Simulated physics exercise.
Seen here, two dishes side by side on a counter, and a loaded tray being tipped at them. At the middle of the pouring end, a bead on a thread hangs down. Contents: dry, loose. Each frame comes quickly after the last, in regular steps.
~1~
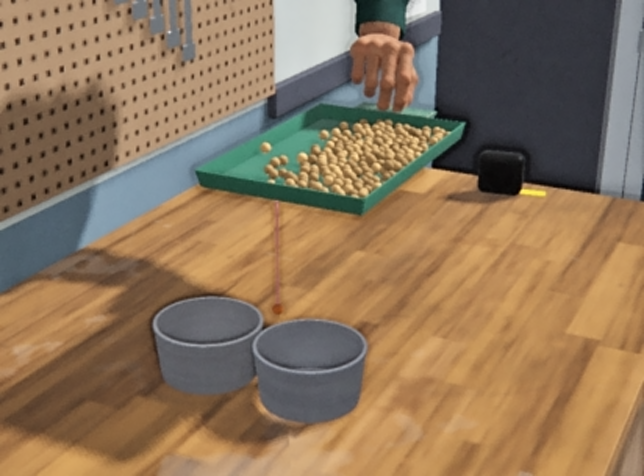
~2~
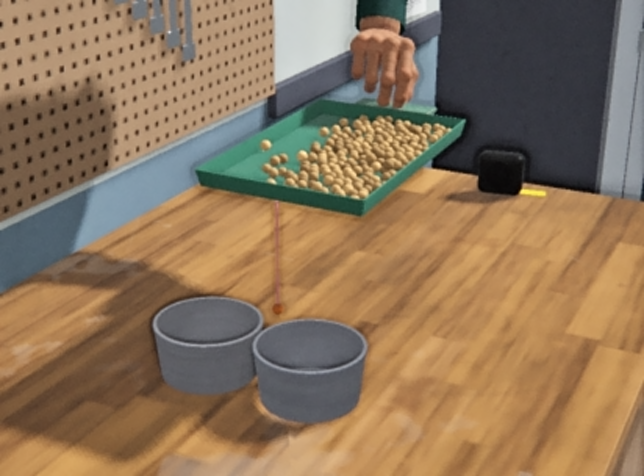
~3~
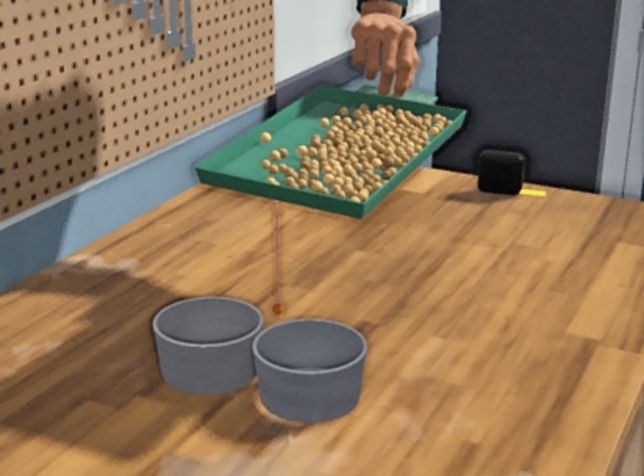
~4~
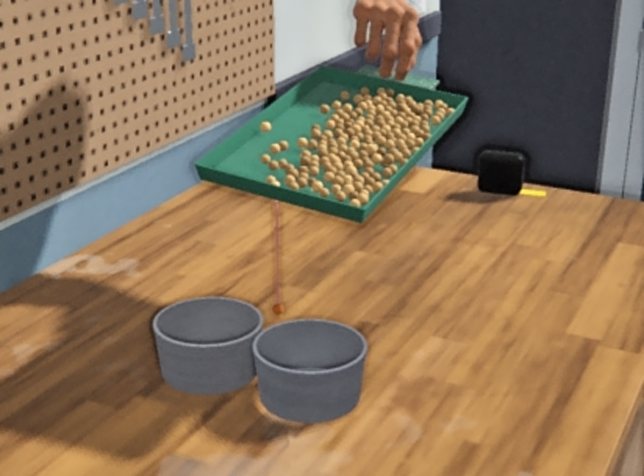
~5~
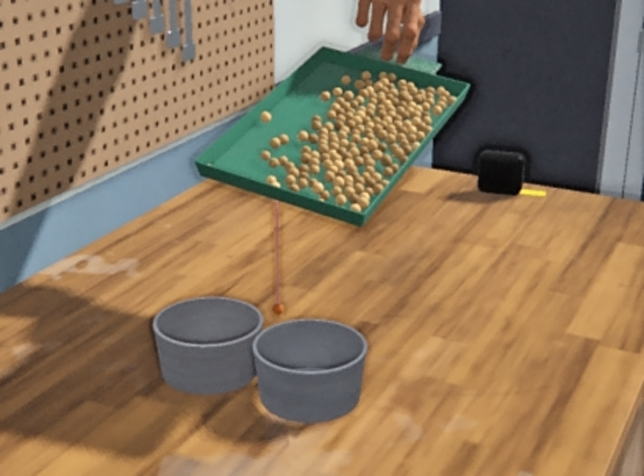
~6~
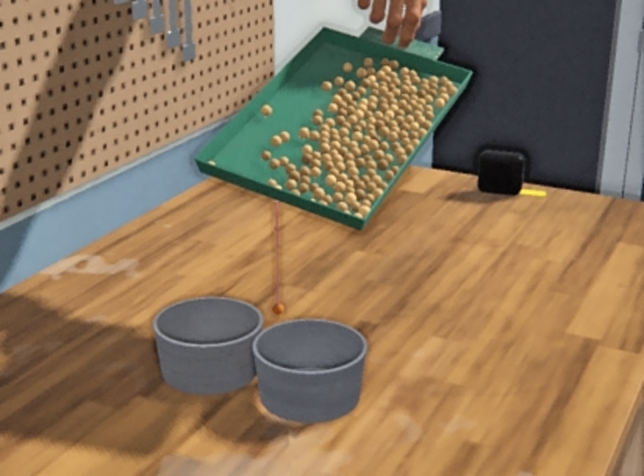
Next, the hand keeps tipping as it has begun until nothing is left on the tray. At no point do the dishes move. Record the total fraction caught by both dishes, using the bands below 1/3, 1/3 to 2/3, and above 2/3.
Misses a third to two thirds.
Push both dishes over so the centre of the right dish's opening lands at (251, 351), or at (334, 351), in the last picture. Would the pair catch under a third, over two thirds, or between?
In order: Under a third, then beyond two thirds.
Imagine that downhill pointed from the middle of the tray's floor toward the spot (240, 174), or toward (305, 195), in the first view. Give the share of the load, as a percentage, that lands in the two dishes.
First heading roughly 80 %, second roughly 60 %.
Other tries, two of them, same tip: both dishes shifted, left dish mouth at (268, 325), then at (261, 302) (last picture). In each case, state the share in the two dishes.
Trial 1 about 90 %, trial 2 about 30 %.
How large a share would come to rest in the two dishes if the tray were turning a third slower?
Roughly 60 in a hundred.
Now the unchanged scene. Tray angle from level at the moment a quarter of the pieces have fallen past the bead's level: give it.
I'd say it is tilted about 80°.
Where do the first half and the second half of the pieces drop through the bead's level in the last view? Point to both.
At (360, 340) for the first part, then at (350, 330) for the others.
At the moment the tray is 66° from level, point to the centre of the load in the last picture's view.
Load centre: Approx. (351, 185).
Just after the last frame, tray tipped steeply; almost all on the tray; just a few in the right dish; just a few outside both; about a tenth in the air.
A moment on, tray tipped past a quarter turn; just a few on the tray; roughly half in the right dish; roughly a third outside both; about a tenth in the air.
Further on, tray tipped past a quarter turn; roughly half in the right dish; roughly half outside both.
When it is over, tray tipped past a quarter turn; roughly half in the right dish; not one in the left dish; roughly half outside both.
